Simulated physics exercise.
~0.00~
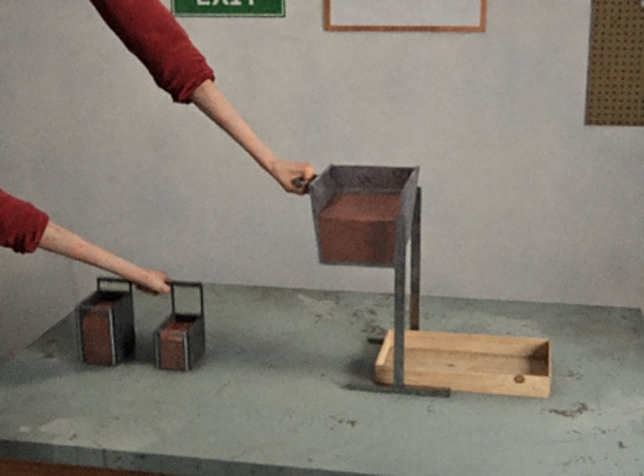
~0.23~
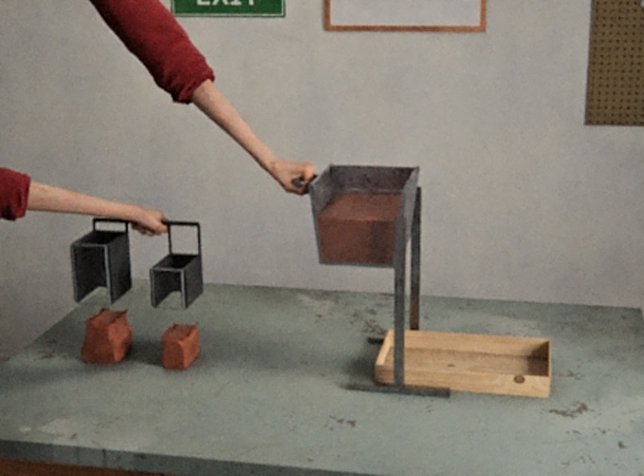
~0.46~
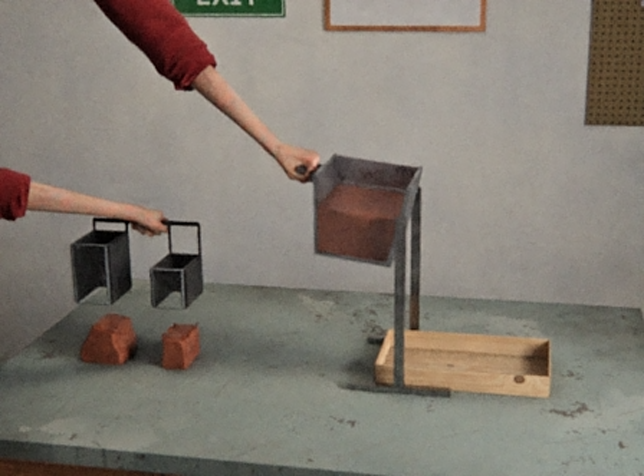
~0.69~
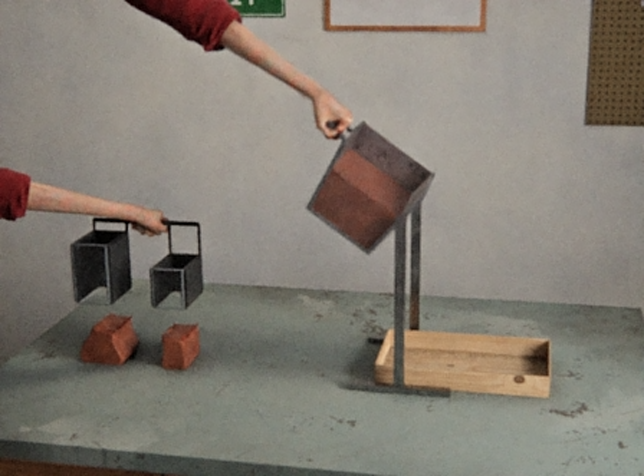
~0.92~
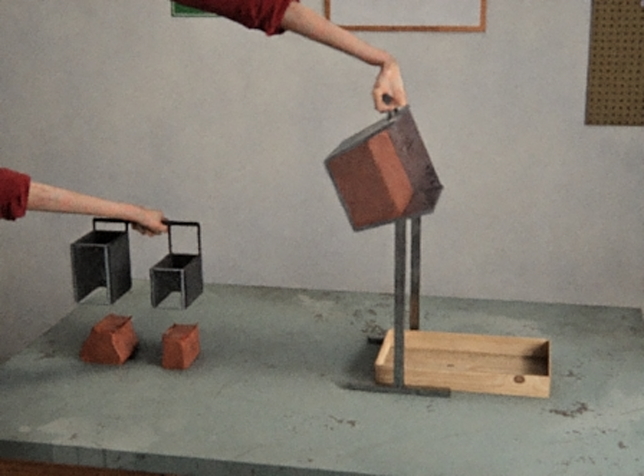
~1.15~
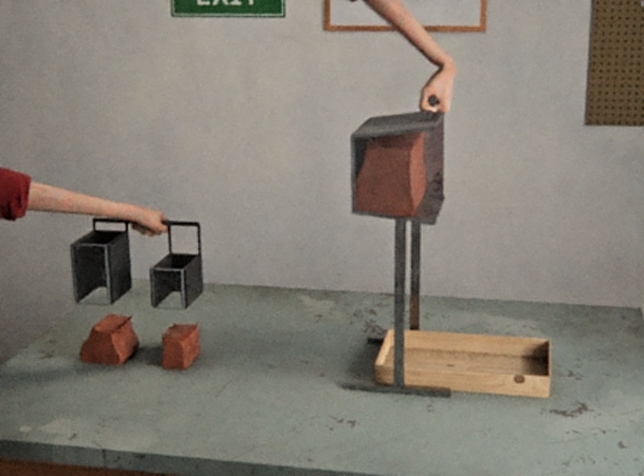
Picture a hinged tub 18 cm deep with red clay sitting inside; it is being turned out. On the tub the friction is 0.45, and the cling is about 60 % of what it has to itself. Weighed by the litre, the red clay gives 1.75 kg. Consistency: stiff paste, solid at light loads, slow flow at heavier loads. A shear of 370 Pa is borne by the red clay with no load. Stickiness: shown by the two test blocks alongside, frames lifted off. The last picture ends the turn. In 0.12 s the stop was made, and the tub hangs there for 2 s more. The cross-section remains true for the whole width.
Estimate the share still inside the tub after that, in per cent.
I would say about 67 per cent.
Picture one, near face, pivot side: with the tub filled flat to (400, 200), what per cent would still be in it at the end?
It would be near 40 %.
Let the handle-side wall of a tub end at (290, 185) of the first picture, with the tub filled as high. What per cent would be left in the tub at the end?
40 %, roughly.
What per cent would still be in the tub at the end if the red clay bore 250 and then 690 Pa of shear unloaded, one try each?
60 %, then 100 %.
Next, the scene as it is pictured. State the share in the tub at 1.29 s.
Share in tub: Some 100 percent.
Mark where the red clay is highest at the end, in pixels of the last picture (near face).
I'd say it peaks at roughly (374, 178) in the last picture.
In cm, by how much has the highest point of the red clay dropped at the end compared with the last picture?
7 cm or so.
After 1.29 s, the tub is at 89 degrees and holds 99 %.
After 1.46 s, the tub is at 89 degrees and holds 73 %.
After 1.63 s, the tub is at 89 degrees and holds 69 %.
After 1.80 s, the tub is at 89 degrees and holds 69 %.
After 3.15 s, the tub is at 89 degrees and holds 67 %.
